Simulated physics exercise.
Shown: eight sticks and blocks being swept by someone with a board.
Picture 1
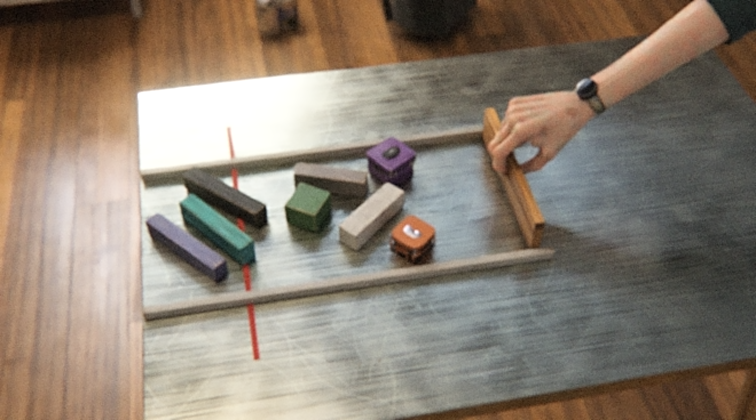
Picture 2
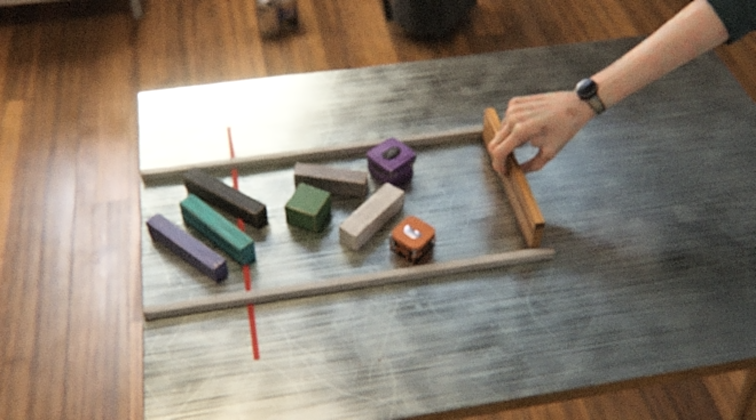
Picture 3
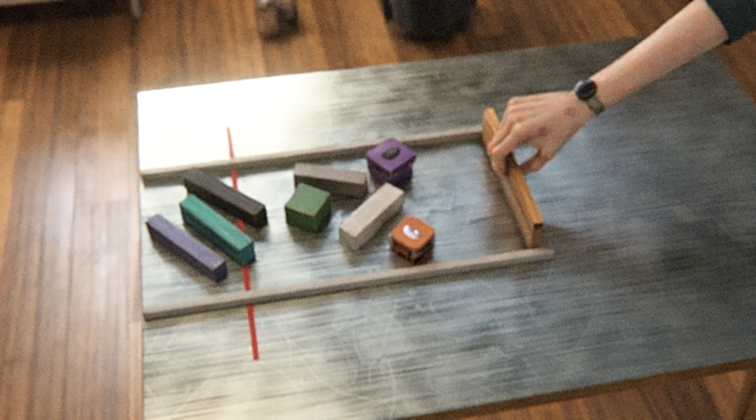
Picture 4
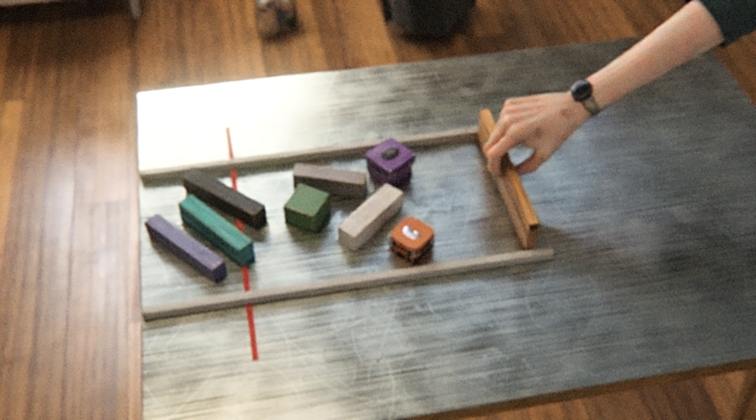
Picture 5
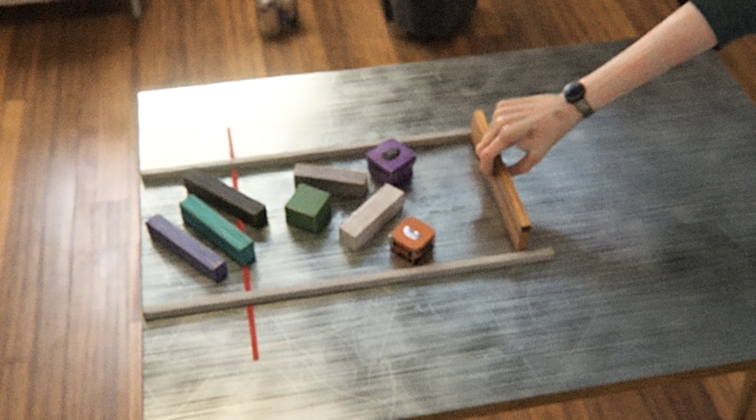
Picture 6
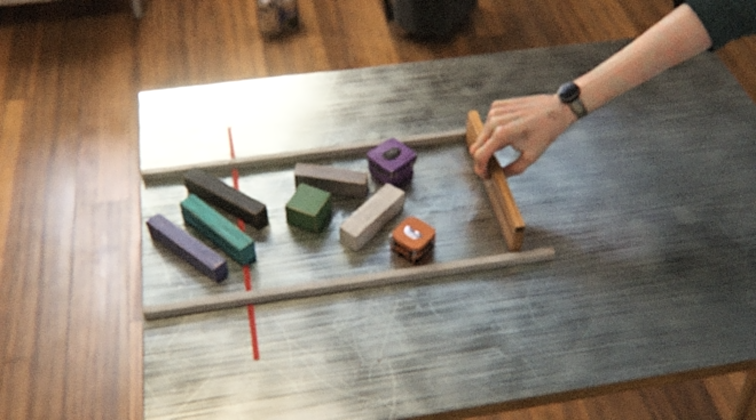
On a dark tabletop between two thin rails, a hand wearing a watch slid an upright wooden board slightly left toward eight colored sticks and blocks, which stayed still around a red line.
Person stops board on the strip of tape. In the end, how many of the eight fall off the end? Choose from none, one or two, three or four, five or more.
Final count: None.
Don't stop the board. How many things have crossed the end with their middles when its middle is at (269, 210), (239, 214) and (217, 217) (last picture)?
Past the end: 0, 0 and 3.
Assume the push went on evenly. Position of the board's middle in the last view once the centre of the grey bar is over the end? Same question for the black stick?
The middle sits near (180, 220) for the first and near (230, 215) for the other.
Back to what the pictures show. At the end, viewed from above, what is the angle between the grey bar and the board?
I'd estimate about 55 degrees.
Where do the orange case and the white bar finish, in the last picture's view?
The orange case at (223, 275), the white bar at (212, 247).
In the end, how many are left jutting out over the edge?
Count: 3.
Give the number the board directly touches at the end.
Total: 4.
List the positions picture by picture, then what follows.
The first picture shows blue bar (186, 246); turquoise stick (217, 229); black stick (225, 197); board (511, 177); tape (241, 229).
The second picture shows turquoise stick (217, 229); purple case (391, 162).
The third picture shows black stick (225, 197); grey bar (330, 180).
The fourth picture shows blue bar (185, 247); white bar (371, 217).
The fifth picture shows turquoise stick (217, 230); green block (308, 208).
The sixth picture shows blue bar (186, 246); turquoise stick (217, 229); black stick (225, 197); board (493, 180); tape (241, 229).
Soon after, none off yet; blue bar at rest near (186, 246); turquoise stick at rest near (217, 229); black stick at rest near (225, 197).
Then, none off yet; blue bar moving near (181, 245); turquoise stick moved a little near (192, 231); black stick moved a little near (177, 199).
At rest, the number that fall off is zero.
